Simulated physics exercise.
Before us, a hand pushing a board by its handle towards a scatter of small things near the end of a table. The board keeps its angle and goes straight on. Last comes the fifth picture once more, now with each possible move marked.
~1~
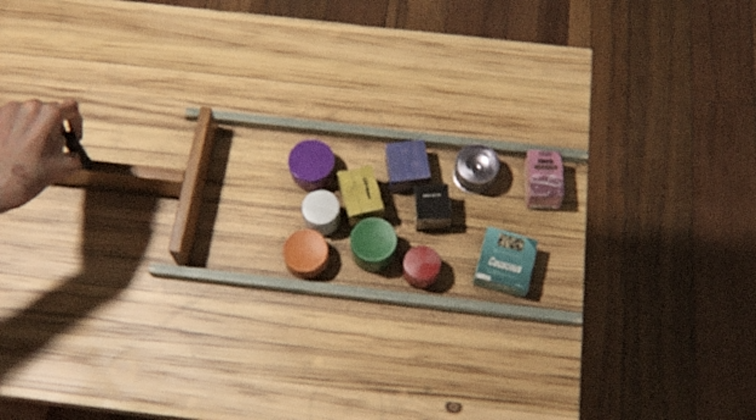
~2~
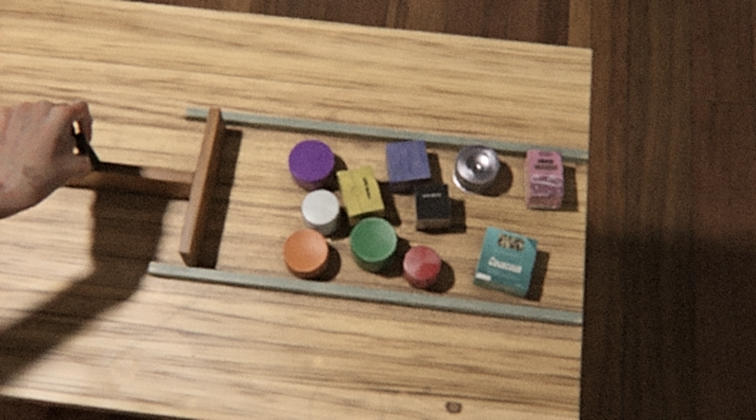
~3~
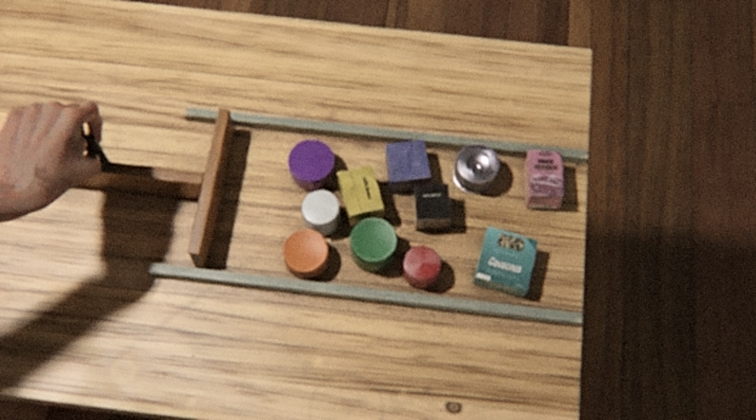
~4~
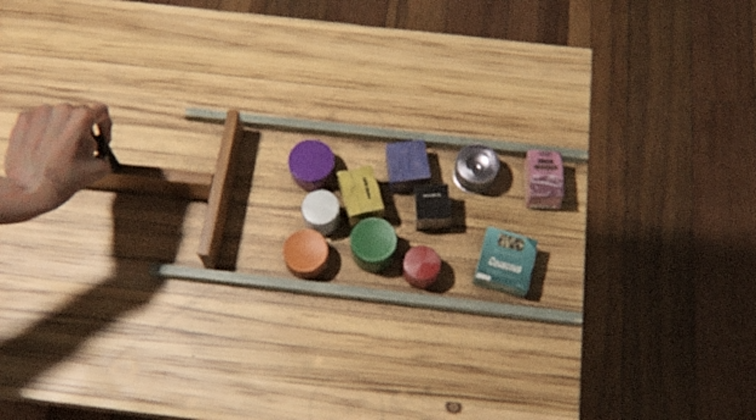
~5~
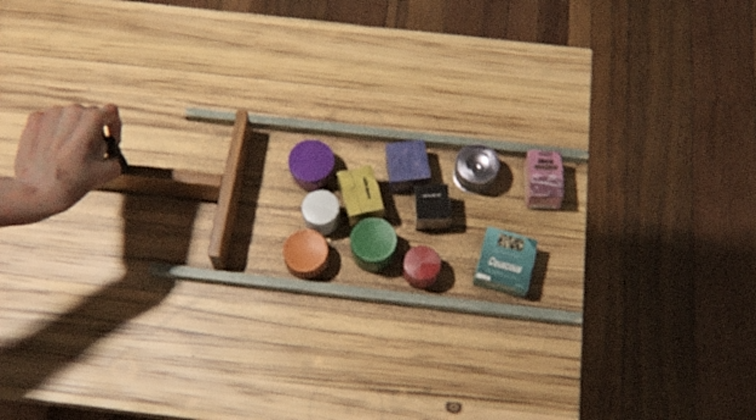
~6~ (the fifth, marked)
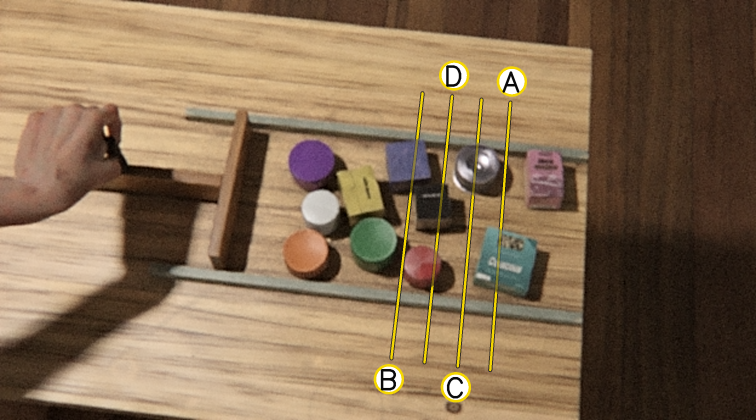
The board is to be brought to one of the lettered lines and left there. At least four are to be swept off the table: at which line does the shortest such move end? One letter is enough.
At A, and not before.
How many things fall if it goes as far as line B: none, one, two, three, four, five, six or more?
The count is none.
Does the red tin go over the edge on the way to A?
Yes.
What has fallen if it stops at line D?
It is the pink box.
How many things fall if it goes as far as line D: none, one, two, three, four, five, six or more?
In all, one.
On the marked copy, A at (501, 228); B at (408, 218); C at (470, 225); D at (439, 221).
With A. Early on, board (326, 192); black packet (437, 211); red tin (430, 271).
Further on, board (424, 203); pink box (579, 190); turquoise packet (571, 265).
At the end, board (500, 211); pink box over the edge; turquoise packet over the edge; five fallen.
As for the rest, B drops none; C drops only two; D drops only one.
